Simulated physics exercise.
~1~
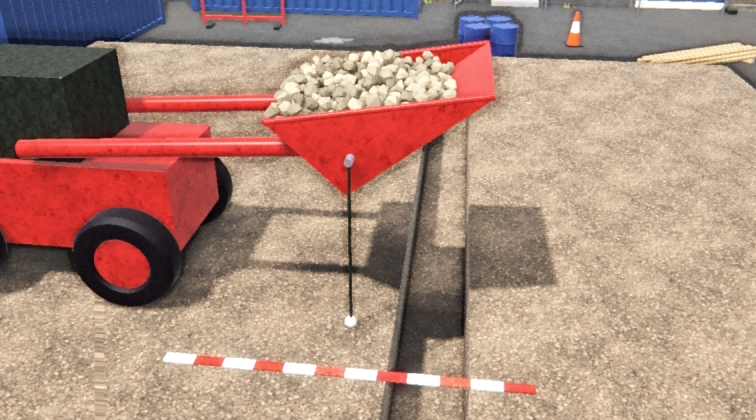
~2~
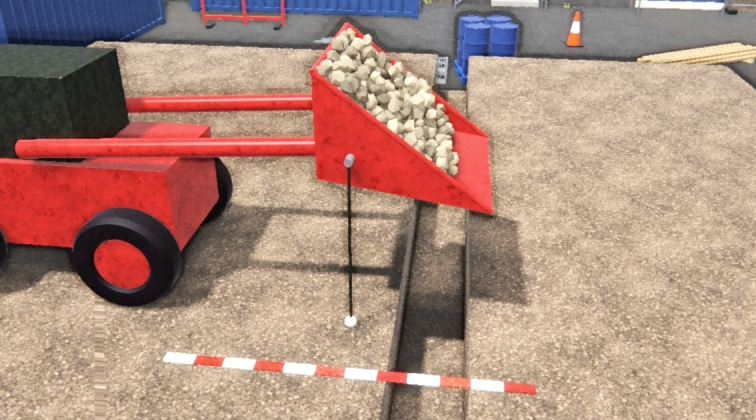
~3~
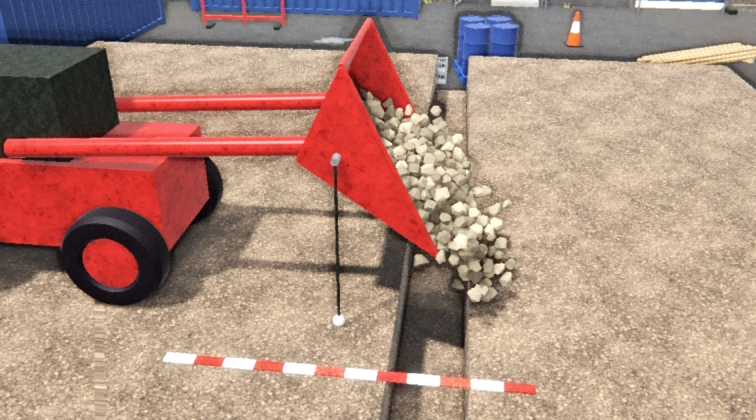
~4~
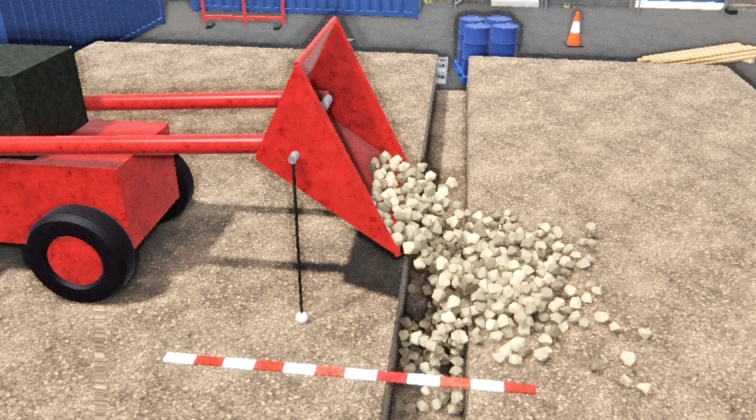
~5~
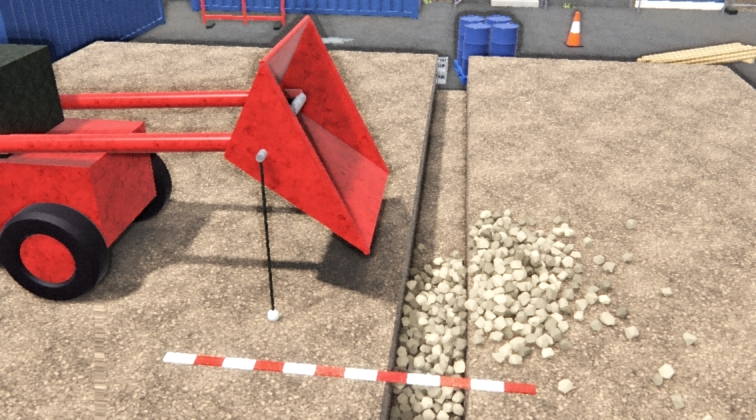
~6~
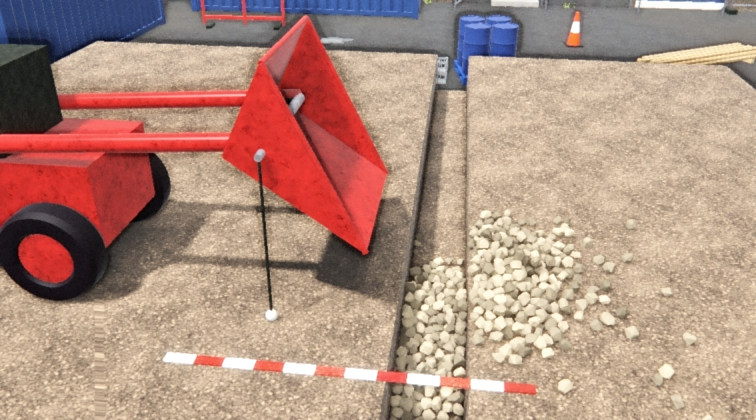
Red loader tipping its bucket of pale rocks over a trench, backing away left, leaving stones in the trench and beyond it.
